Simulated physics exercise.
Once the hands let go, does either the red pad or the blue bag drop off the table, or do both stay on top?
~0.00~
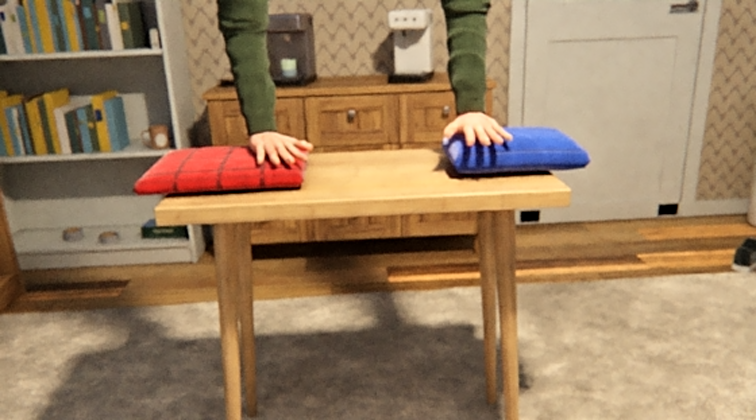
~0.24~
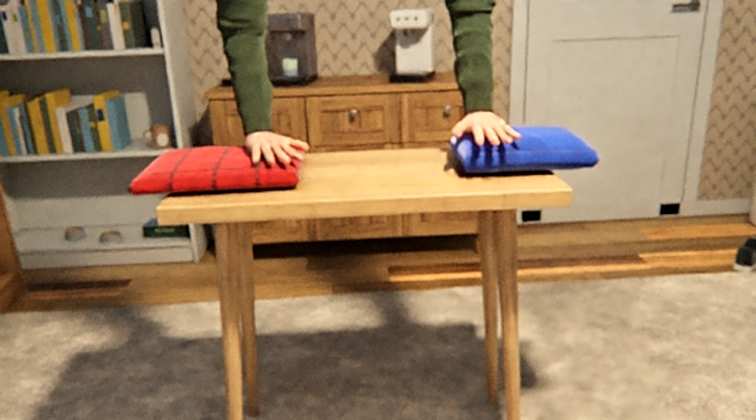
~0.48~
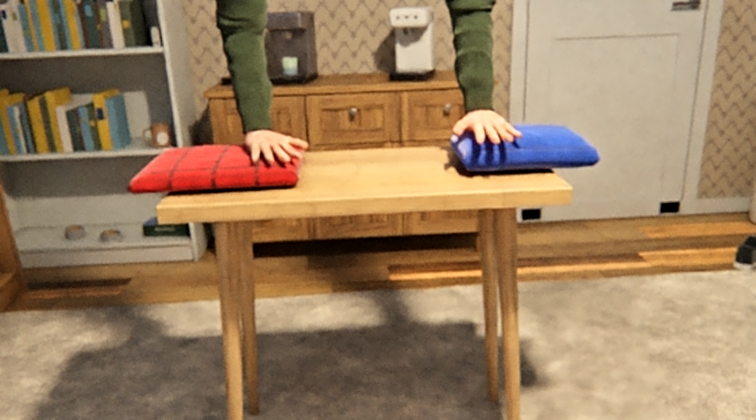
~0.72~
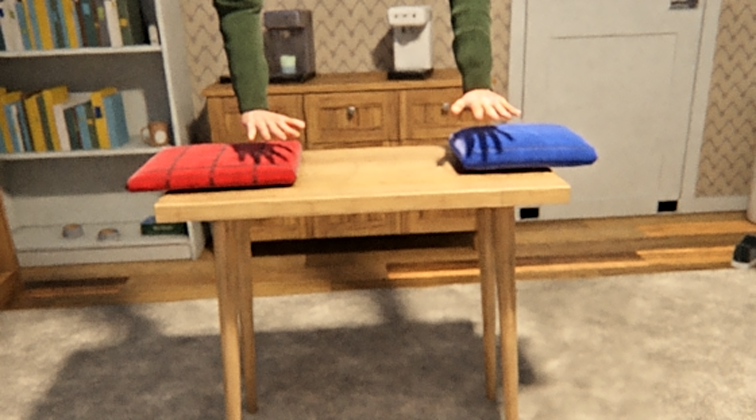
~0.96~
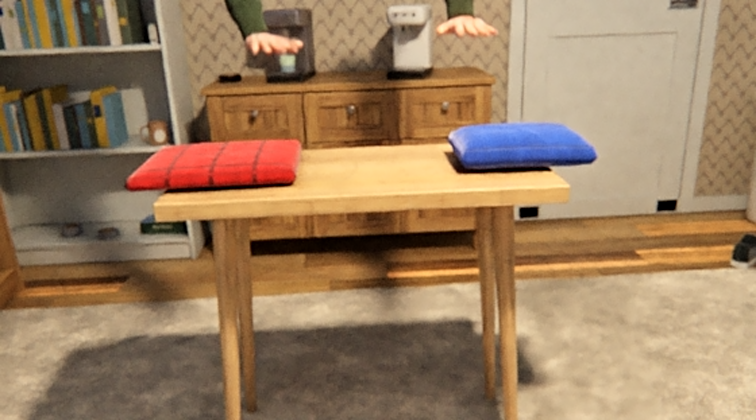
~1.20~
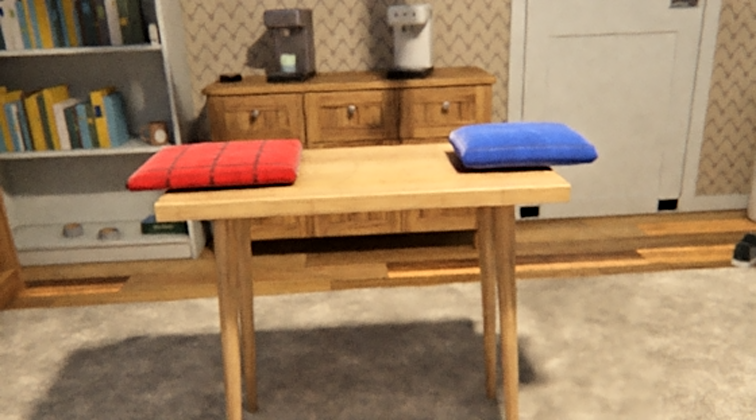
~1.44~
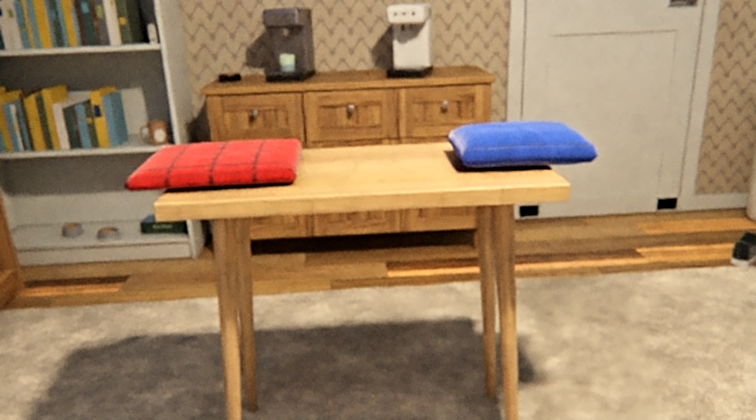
Both stay on top. The red pad remains on the left end and the blue bag holds its place on the right.
